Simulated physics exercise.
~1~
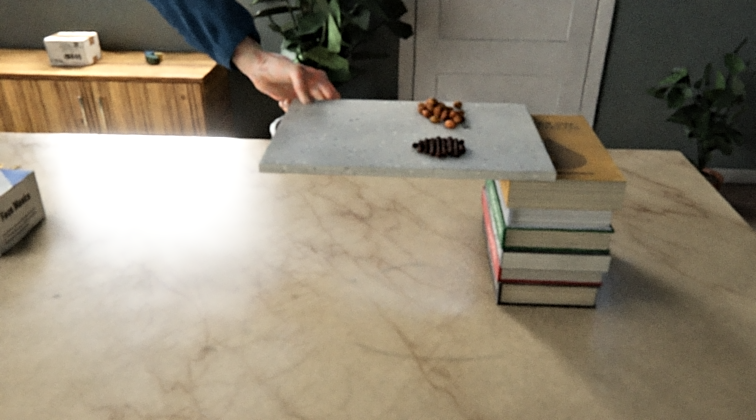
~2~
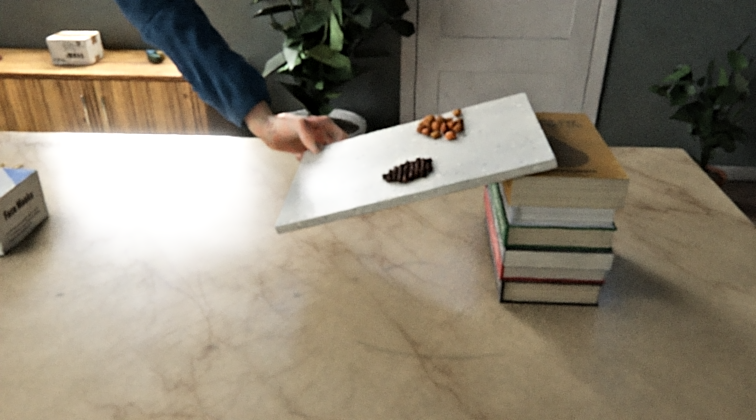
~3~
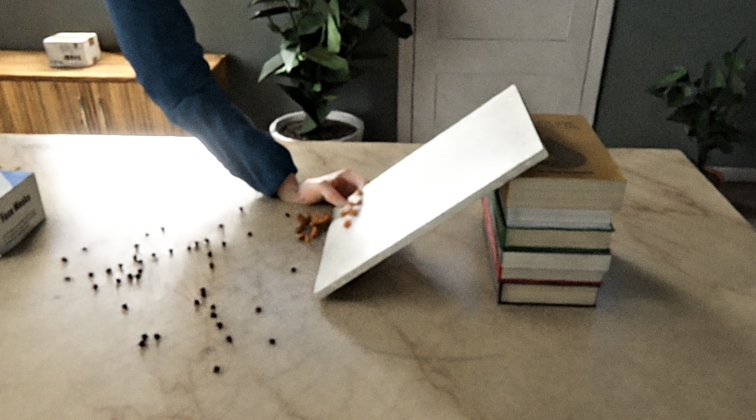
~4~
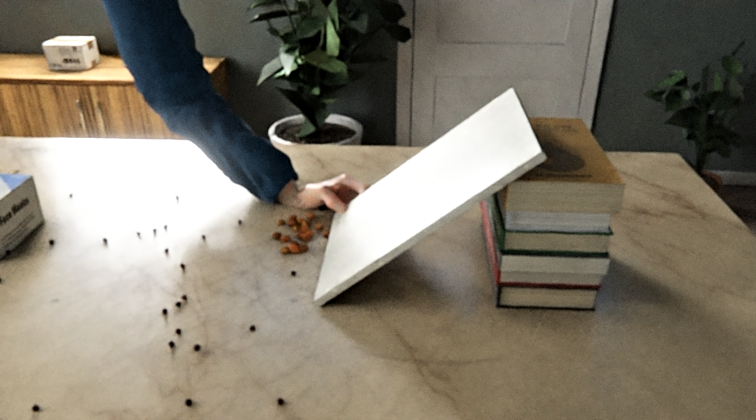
At the start, a hand holds up the left end of a pale board whose right end rests on a stack of books, with a small cluster of dark beads in front and orange-brown pieces behind. The hand lowers its end, and the board slopes down to the left while both groups stay on it. As the board tilts more steeply, the dark beads spill off and scatter across the marble-patterned counter, while the orange-brown pieces slide to its foot. Finally, the board rests as a ramp, the dark beads spread farther left and the others mostly gathered near its lower edge.
